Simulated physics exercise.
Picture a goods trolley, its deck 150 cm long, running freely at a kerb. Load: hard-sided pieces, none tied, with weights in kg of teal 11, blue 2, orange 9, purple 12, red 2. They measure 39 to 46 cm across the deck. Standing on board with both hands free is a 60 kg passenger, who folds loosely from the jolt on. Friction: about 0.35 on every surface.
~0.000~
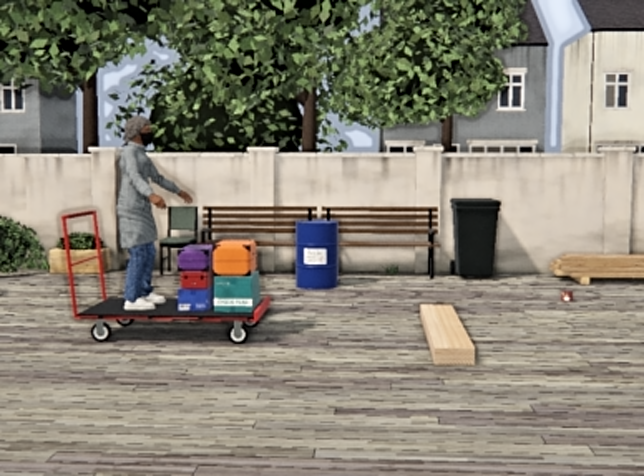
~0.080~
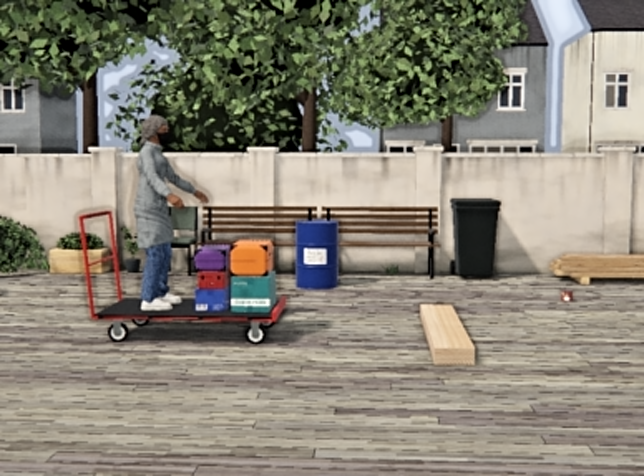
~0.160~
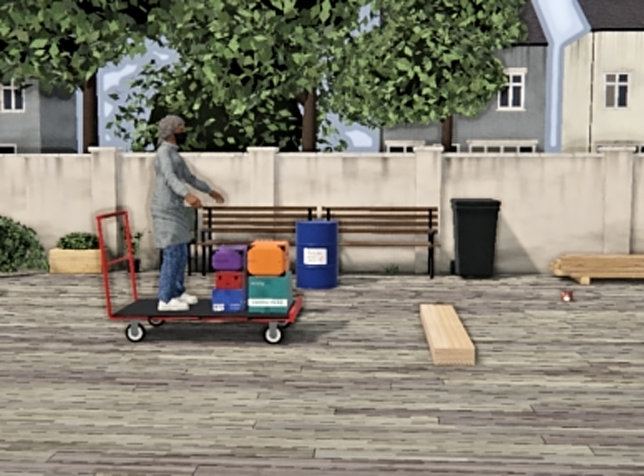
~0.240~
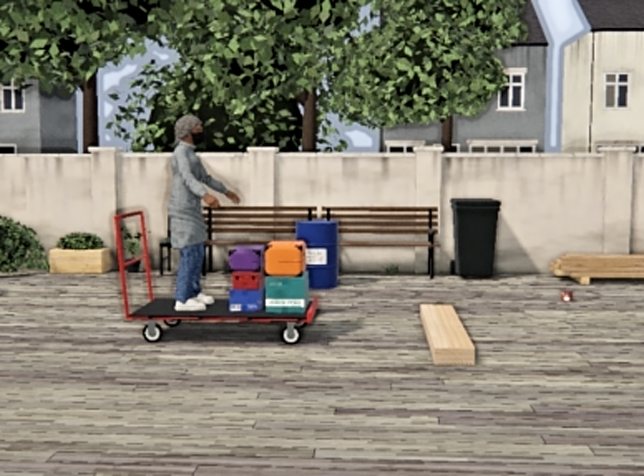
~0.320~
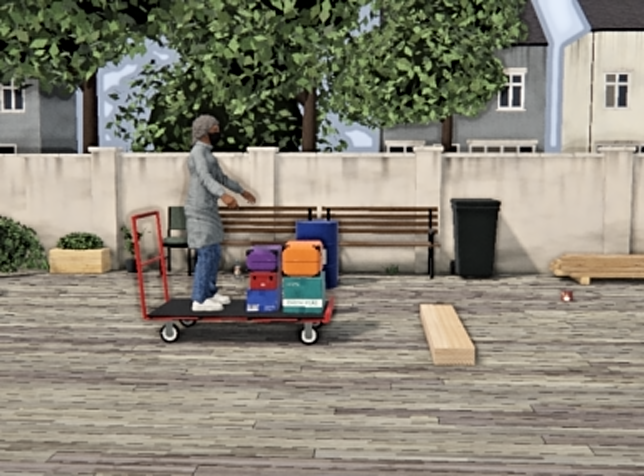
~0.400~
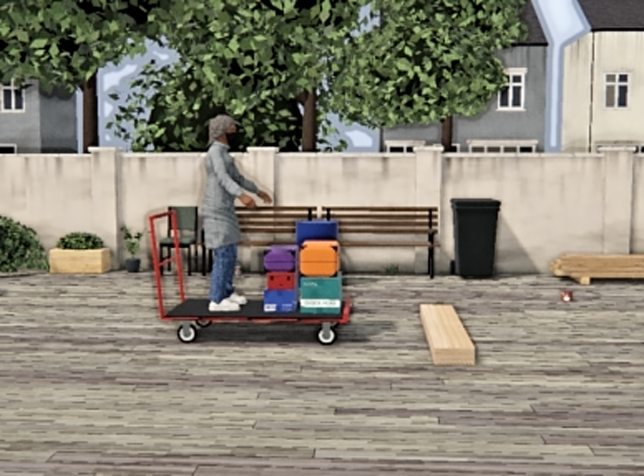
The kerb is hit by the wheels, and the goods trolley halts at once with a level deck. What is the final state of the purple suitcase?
It is no longer carried.
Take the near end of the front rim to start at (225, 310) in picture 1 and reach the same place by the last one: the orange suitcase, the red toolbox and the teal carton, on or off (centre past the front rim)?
In that case the orange item would go over, the red item would stay put and the teal item would stay put.
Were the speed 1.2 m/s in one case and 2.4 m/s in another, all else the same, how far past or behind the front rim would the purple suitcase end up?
The first try ends 30 cm behind the front rim, the second 90 cm past it.
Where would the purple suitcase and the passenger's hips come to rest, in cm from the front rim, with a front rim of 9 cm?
Rest positions from the front rim: Purple 70 cm past; hips 70 cm behind.
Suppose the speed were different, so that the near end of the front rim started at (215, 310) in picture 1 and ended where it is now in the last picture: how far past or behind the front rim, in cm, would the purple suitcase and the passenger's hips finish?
In that case purple 120 past, hips 90 past.
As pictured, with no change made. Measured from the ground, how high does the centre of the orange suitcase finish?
15 cm.
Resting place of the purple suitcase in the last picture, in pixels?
End point: About (495, 323) px.
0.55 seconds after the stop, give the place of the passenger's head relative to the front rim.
About 20 cm past the front rim.
Impact comes at 0.81 s.
After 1.06 s the purple suitcase is 18 cm behind the rim, tilted 5°, near (417, 262) in the last picture's view.
After 1.36 s the purple suitcase is 15 cm past the rim, tilted 30°, near (456, 271) in the last picture's view.
After 1.81 s the purple suitcase is 49 cm past the rim, tilted 90°, near (494, 323) in the last picture's view.
When all is still (3.2 s), past the rim, orange suitcase and purple suitcase; behind it, teal carton, blue carton, red toolbox and the passenger's hips.
